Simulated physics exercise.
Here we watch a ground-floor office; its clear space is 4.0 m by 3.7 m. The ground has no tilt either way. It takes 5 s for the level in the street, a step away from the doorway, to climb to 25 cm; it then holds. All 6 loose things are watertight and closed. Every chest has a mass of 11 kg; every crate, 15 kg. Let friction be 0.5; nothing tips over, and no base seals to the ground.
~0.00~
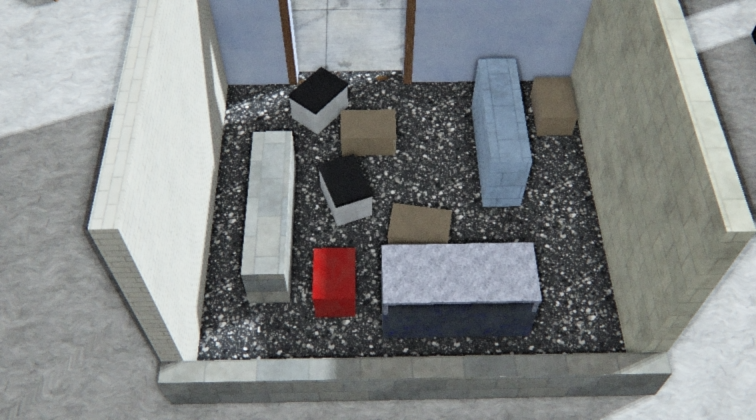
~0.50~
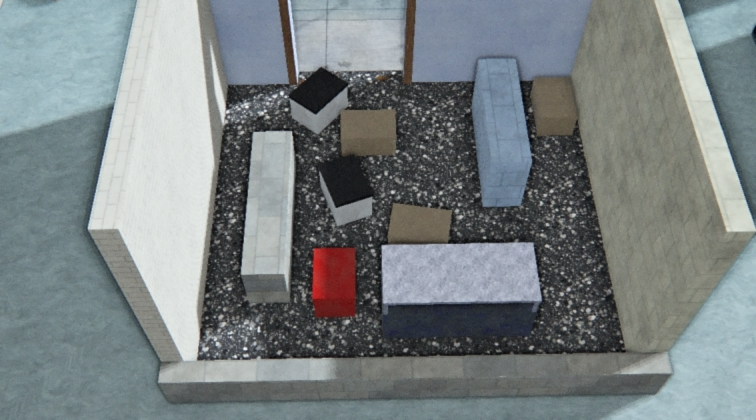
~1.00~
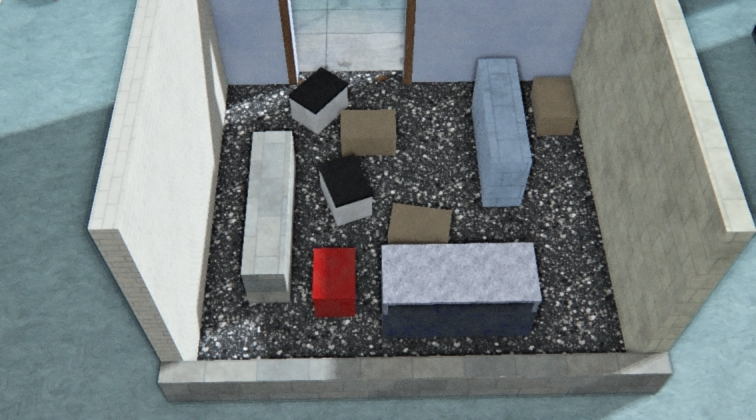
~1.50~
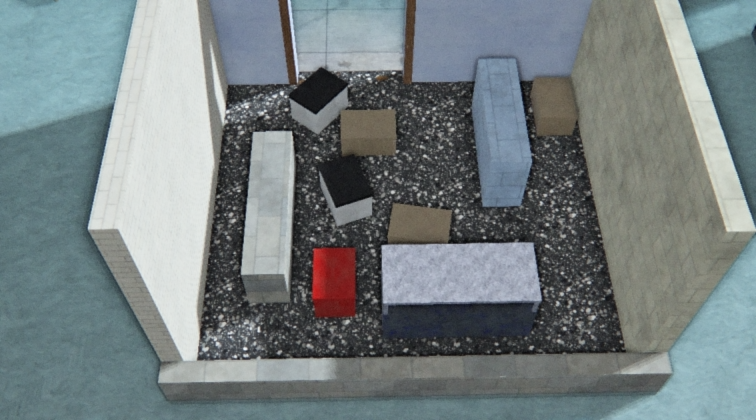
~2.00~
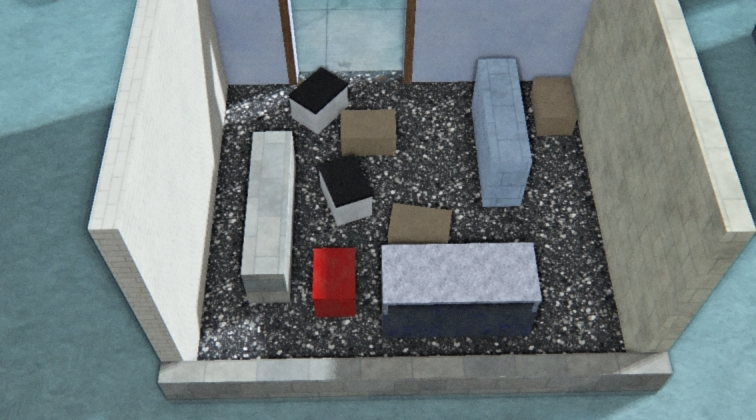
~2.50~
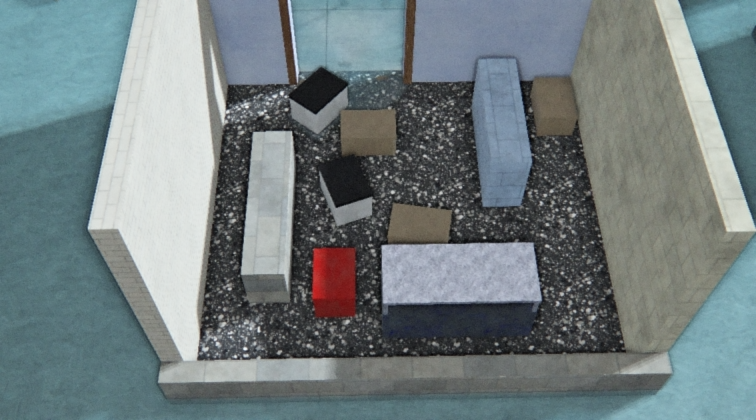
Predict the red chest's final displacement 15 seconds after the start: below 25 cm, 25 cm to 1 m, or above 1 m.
Shifts a bit.
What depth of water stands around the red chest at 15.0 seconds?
20 cm, roughly.
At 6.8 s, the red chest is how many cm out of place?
About 60 cm by then.
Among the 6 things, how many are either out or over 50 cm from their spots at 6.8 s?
I make it 4.
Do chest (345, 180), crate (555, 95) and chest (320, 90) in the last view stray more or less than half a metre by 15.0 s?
Taking them in order: Greater; smaller; greater.
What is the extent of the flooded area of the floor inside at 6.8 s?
Somewhere around 11.0 m2, roughly.
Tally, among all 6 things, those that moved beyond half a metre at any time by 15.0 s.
The tally stands at 5.
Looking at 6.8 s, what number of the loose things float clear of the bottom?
Count: 4.
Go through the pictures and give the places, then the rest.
The first frame shows the red chest at (334, 273) rests on the ground; water covers 0.0 m2; 0 of 6 have shifted.
The second frame shows the red chest at (334, 273) rests on the ground; 0.0 m2 under water; 0 of 6 have shifted.
The third frame shows the red chest at (334, 273) rests on the ground; water covers 0.0 m2; 0 of 6 have shifted.
The fourth frame shows the red chest at (334, 273), on the bottom; 0.0 m2 under water; 0 of 6 have shifted.
The fifth frame shows the red chest at (334, 273), on the bottom; water covers 0.0 m2; 0 of 6 have shifted.
The sixth frame shows the red chest at (334, 273), on the bottom; water covers 0.4 m2; 0 of 6 have shifted.
After 3.5 s the red chest is near (334, 273), 0.0 m from its start, aground; 0 afloat.
After 6.8 s the red chest is near (356, 332), 0.7 m from its start, afloat; 4 afloat.
After 11.0 s the red chest is near (362, 323), 0.7 m from its start, afloat; 6 afloat.
After 15.0 s the red chest is near (362, 320), 0.6 m from its start, afloat; 6 afloat.
